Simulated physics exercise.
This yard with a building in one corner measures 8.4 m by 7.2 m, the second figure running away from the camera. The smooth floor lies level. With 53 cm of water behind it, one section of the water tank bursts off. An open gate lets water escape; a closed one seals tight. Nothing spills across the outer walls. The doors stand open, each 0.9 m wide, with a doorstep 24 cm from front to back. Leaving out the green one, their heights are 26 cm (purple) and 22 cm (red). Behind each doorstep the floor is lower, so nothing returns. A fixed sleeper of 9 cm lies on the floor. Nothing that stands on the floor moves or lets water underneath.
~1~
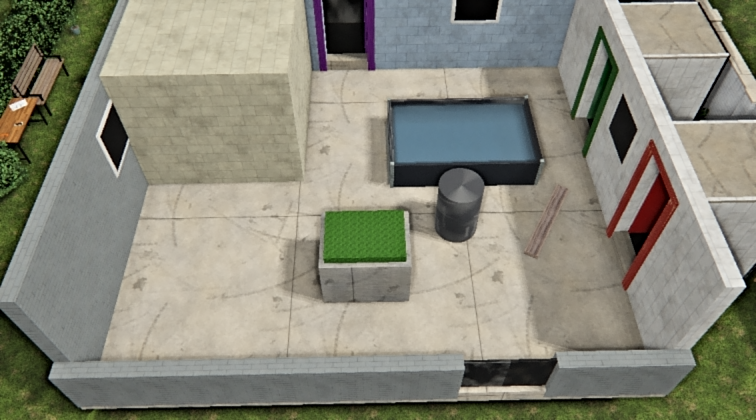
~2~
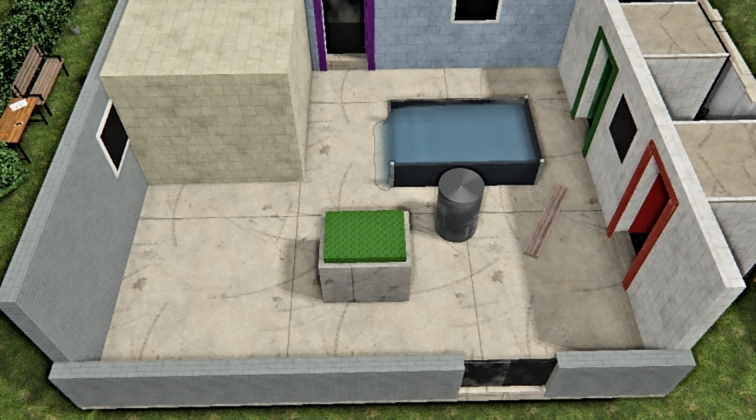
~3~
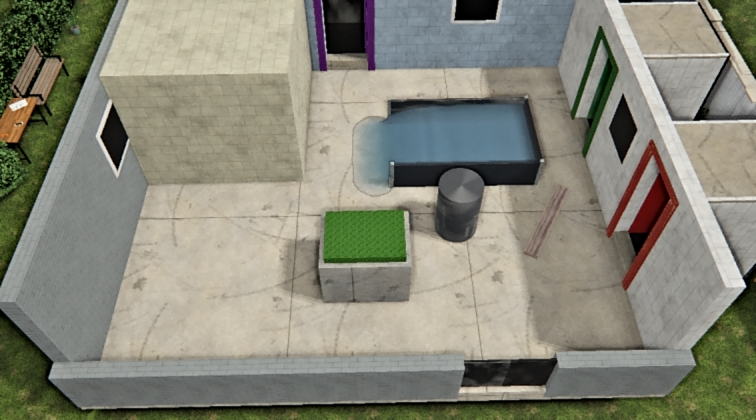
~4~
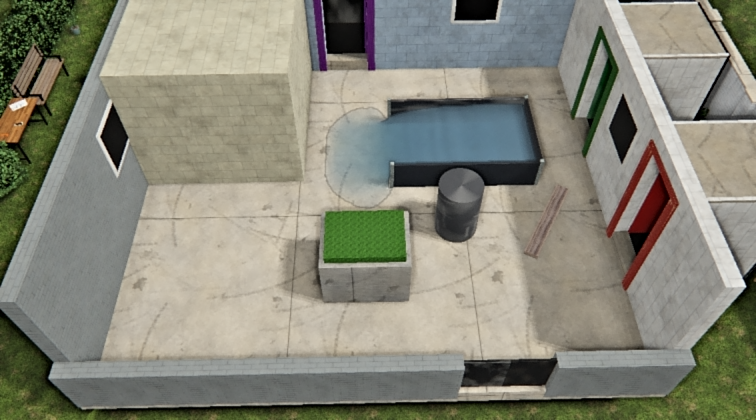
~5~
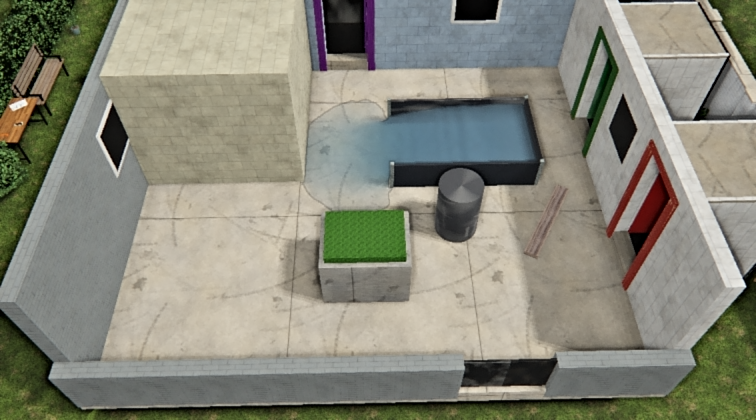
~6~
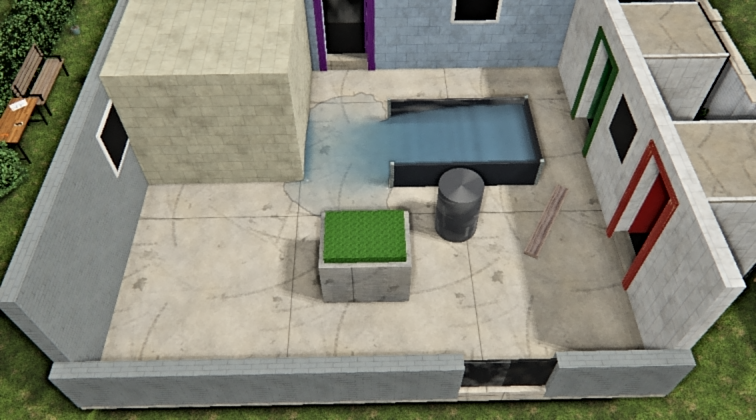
In a walled yard with a pale block building in one corner, the left side of a dark water tank opened, and water poured out and spread leftward across the floor to the building.
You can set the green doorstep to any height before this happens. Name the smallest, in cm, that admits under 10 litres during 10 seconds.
It would have to be roughly 8 cm high.
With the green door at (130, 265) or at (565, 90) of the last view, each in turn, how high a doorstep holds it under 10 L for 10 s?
About 6.0 and 13.0 cm.
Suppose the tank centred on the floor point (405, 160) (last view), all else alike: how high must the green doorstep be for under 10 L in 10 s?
Then roughly 6.5 cm.
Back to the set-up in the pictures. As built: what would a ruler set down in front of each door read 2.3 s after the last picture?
In cm: Purple 27, green 0, red 0.
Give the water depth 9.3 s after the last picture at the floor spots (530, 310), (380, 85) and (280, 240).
Roughly 3, 5 and 4 cm, in turn.
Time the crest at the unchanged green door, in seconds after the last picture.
At about 5.0 s.
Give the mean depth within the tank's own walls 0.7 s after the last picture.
Some 35 cm.
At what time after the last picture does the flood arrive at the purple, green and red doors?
Arrival: Purple 1.1 s, green 4.0 s, red 6.5 s.
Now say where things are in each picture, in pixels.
Still water, 53 cm deep, in the water tank at (462, 133); the green door at (592, 98) is dry, in the first picture.
The gap is at (392, 146), the front 0.2 m out at (381, 184); the back of the water tank holds 53 cm, in the second picture.
The gap is at (392, 148), the front 0.6 m out at (359, 185); the back of the water tank holds 53 cm, in the third picture.
The front is at (330, 178), 1.2 m from the gap at (392, 148); 2.4 m2 of floor is wet, 53 cm left at the back, in the fourth picture.
Water pours out at (392, 149) and has run 1.7 m, to (305, 181); about 6 cm deep outside, 53 cm at the back, in the fifth picture.
The front is at (289, 186), 2.0 m from the gap at (392, 149); 4.3 m2 of floor is wet, 53 cm left at the back; the green door at (592, 98), 3.8 m from the gap, is still 3.9 m from the nearest water, in the sixth picture.
Then, 0.7 s after the last picture water covers 15 % of the floor, deepest (36 cm) near (313, 160); it has not reached the green door.
Then, 2.3 s after the last picture water covers 45 % of the floor, deepest (34 cm) near (318, 75); it has not reached the green door.
Then, 9.3 s after the last picture water covers 95 % of the floor, deepest (10 cm) near (590, 190); 7 cm at the green door, 9 litres in over its 8 cm doorstep.
At the green door as built, the water peaked near 9 cm, 5.1 s after the last picture.
Run again over the same 10 s with other heights there, 19 litres in over 6.5 cm, 5 litres over 9 cm. The limit of 10 litres is kept from about 8 cm up.
